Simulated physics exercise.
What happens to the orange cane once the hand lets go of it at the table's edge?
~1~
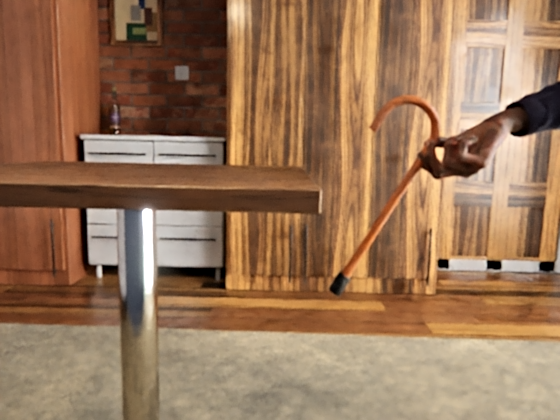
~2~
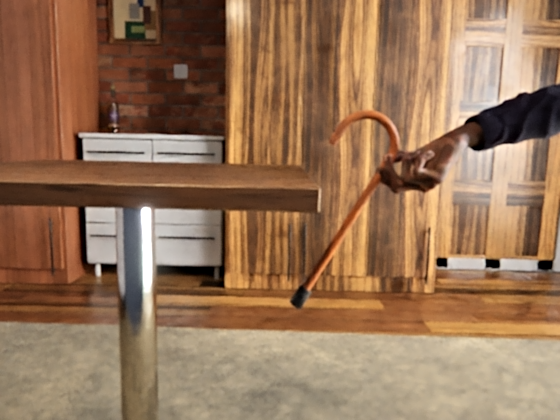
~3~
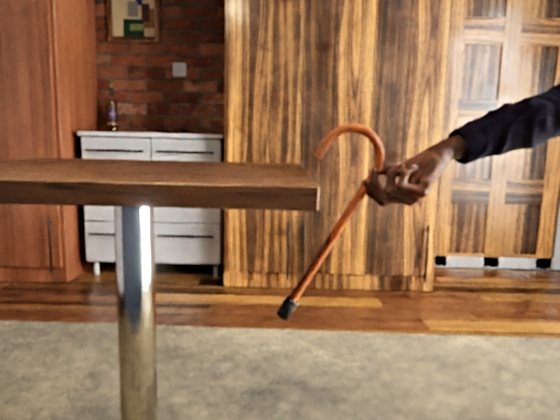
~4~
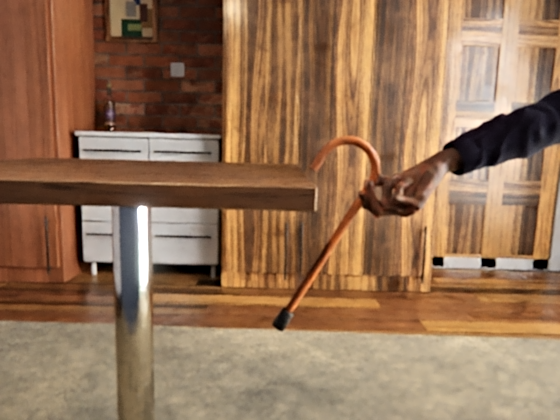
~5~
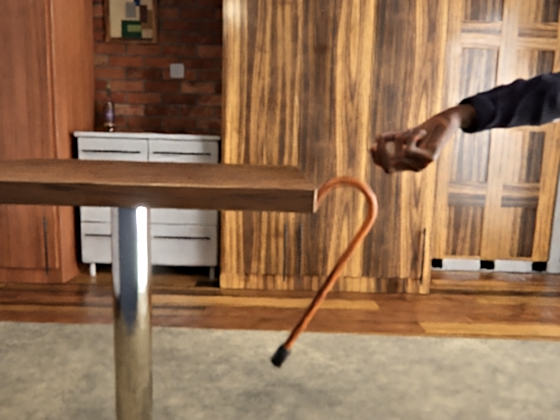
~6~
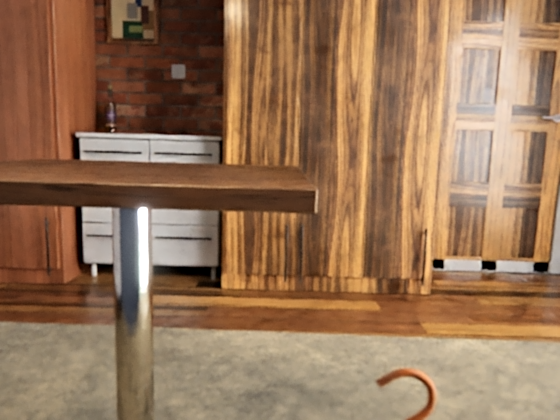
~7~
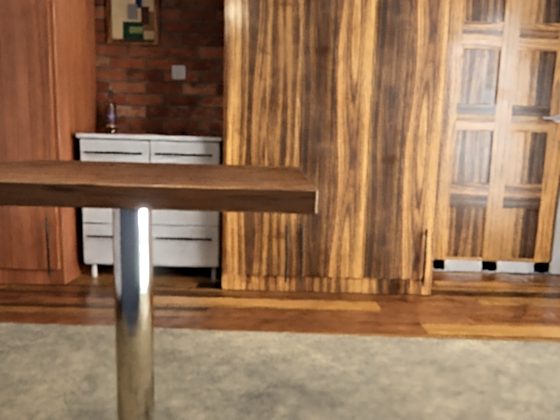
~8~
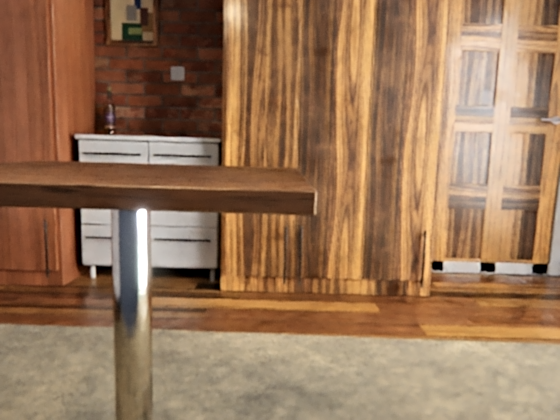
The orange cane slips off the edge of the table and falls down out of view.
